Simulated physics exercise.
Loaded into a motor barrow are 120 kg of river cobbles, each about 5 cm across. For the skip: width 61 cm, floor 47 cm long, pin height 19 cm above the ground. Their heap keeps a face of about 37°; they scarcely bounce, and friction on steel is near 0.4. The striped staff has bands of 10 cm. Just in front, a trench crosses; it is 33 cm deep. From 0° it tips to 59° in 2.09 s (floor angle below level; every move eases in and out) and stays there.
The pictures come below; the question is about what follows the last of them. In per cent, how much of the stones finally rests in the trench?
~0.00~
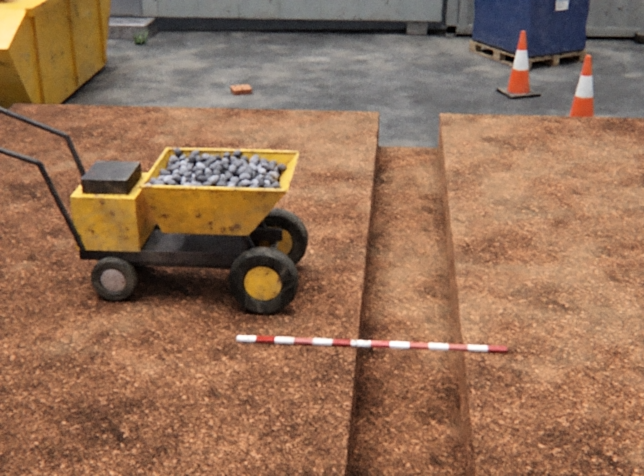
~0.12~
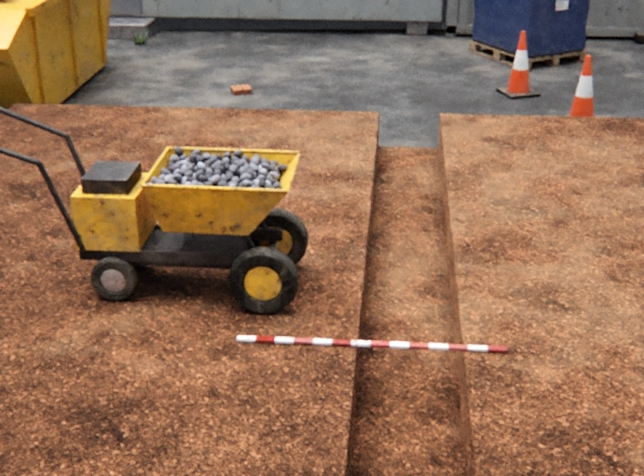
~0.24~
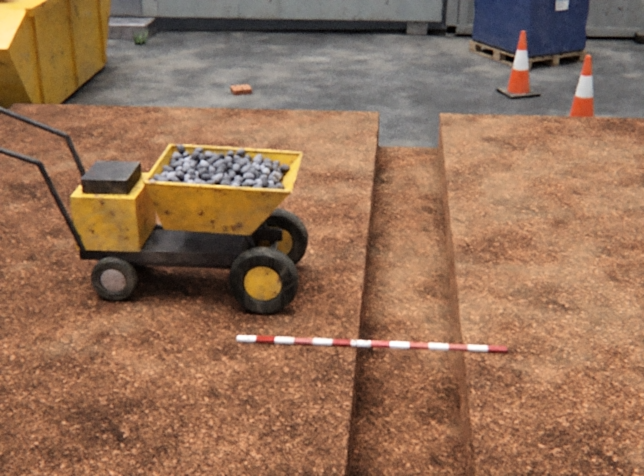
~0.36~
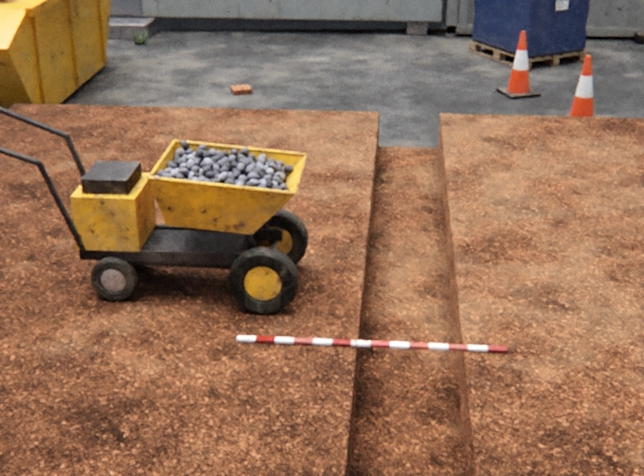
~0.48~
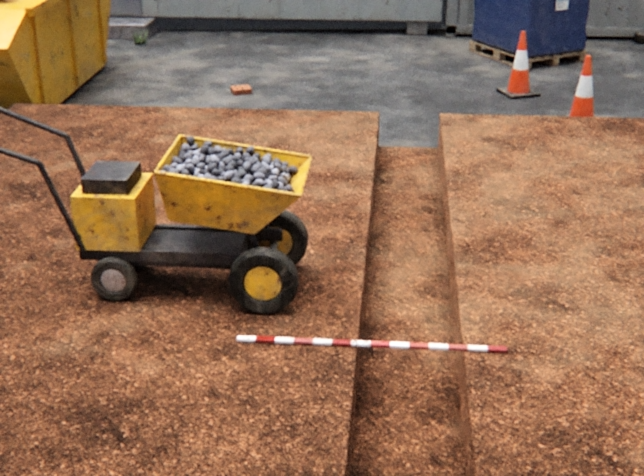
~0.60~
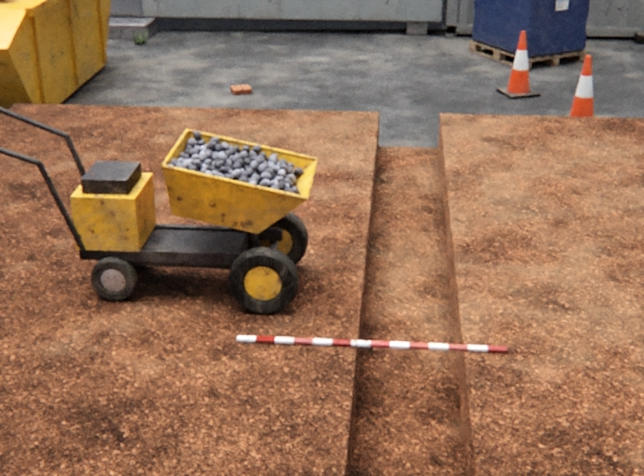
Roughly 71 per cent of them.
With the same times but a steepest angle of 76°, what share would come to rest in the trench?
I'd guess some 100 in a hundred.
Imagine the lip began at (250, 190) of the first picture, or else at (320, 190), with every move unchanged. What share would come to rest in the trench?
From the first place around 50 per cent, from the other around 70.
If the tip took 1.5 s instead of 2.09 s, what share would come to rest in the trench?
It would be near 70 per cent.
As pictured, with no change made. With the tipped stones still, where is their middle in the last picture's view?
Their middle lands near (405, 338).
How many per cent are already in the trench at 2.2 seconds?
Roughly 25 percent of the load.
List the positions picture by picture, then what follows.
The skip is at 0°, its lip at (286, 191); the top of the load is at (215, 160), in the first frame.
The skip is at 1°, its lip at (287, 191); the top of the load is at (216, 160); the stones move at 0.1 m/s on average, in the second frame.
The skip is at 2°, its lip at (290, 192); the top of the load is at (214, 157); the stones move at 0.2 m/s on average, in the third frame.
Lip at (295, 194), floor tilted 5°, highest stones at (207, 155); the stones move at 0.2 m/s on average, in the fourth frame.
The skip is at 8°, its lip at (300, 196); the top of the load is at (199, 150); the stones move at 0.3 m/s on average, in the fifth frame.
Lip at (307, 199), floor tilted 12°, highest stones at (202, 147); the stones move at 0.3 m/s on average, in the sixth frame.
After 1.6 s the floor is at 50°; 100 % in the skip; the foremost stones are at (355, 211).
After 2.2 s the floor is at 59°; 75 % in the skip, 25 % in the trench; the foremost stones are at (439, 328).
After 2.5 s the floor is at 59°; 55 % in the skip, 44 % in the trench; the foremost stones are at (450, 335).
After 4.5 s the floor is at 59°; 29 % in the skip, 71 % in the trench; the foremost stones are at (451, 332).
